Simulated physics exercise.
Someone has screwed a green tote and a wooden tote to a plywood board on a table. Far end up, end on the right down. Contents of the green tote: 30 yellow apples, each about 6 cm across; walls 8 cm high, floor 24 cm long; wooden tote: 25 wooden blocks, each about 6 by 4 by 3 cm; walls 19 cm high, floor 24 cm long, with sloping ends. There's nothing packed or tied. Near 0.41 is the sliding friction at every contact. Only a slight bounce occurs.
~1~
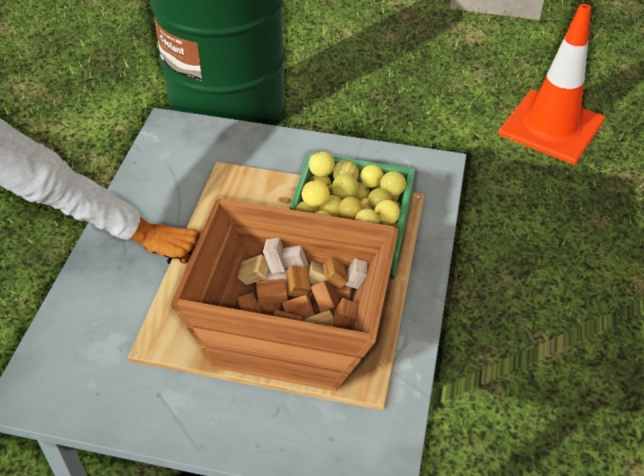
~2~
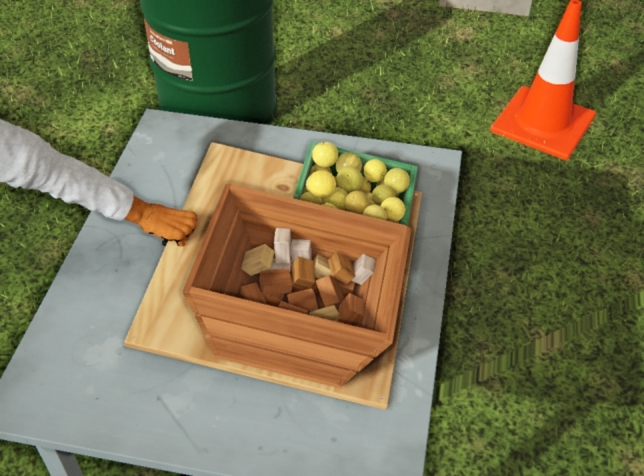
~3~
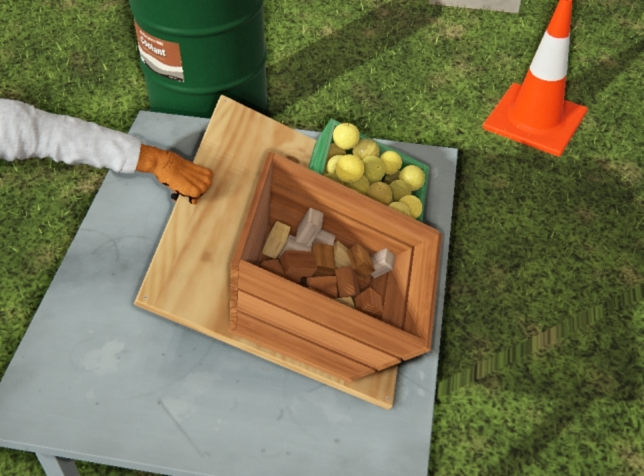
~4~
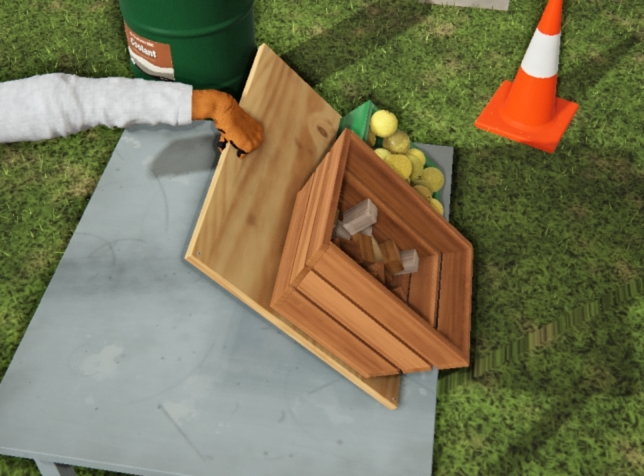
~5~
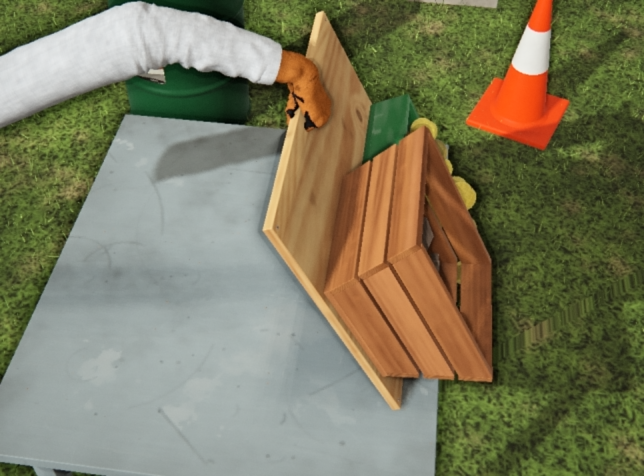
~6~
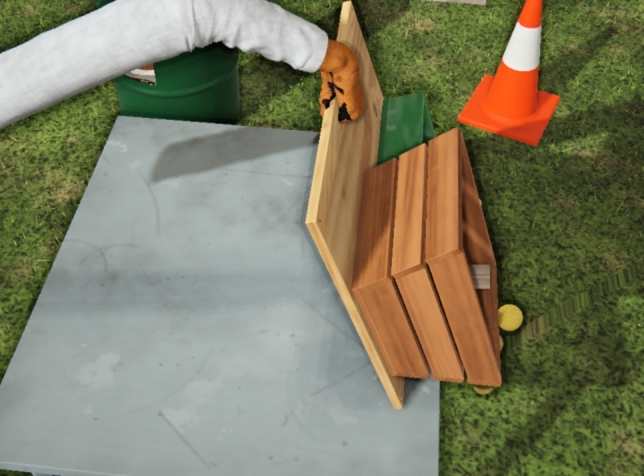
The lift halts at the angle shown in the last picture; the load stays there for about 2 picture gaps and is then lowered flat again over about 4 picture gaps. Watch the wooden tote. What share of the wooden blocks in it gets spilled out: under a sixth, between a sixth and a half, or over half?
Over five sixths remain.
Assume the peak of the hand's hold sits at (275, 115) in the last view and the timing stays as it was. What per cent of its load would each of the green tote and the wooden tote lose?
In that setup the green tote sheds 40 per cent of its load, while the wooden tote sheds 0 per cent.
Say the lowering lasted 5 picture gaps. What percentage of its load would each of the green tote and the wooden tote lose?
Well, that would cost the green tote 50 per cent and the wooden tote 0 per cent.
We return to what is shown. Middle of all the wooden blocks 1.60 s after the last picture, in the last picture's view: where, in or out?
Centre approx. (328, 311).
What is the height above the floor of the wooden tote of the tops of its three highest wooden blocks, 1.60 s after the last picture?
That is close to 14 centimetres.
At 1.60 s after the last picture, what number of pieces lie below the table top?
Estimated tally of pieces: Close to 16.
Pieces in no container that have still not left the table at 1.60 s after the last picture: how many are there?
Piece count: Roughly 0.
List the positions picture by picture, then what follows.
In the first picture (we follow the rim corner now nearest the camera), wooden tote at (369, 337); green tote (its farthest corner) at (313, 155); tilt 0°; nothing out yet.
In the second picture, wooden tote at (387, 337); green tote at (316, 144); tilt 7°.
In the third picture, wooden tote at (426, 344); tilt 25°.
In the fourth picture, wooden tote at (467, 359); tilt 46°.
In the fifth picture, wooden tote at (492, 375); tilt 64°; 1 out.
In the sixth picture, wooden tote at (501, 380); tilt 71°; 11 out.
Then, 0.26 s after the last picture, tilt 71°; 15 of 30 out of the green tote and 0 of 25 out of the wooden tote.
Then, 0.58 s after the last picture, tilt 46°; 15 of 30 out of the green tote and 0 of 25 out of the wooden tote.
Then, 1.02 s after the last picture, tilt 0°; 15 of 30 out of the green tote and 0 of 25 out of the wooden tote.
Outcome (1.60 s after the last picture), 15 of 30 out of the green tote and 0 of 25 out of the wooden tote. Asked share, 0 of 25, 0 per cent.
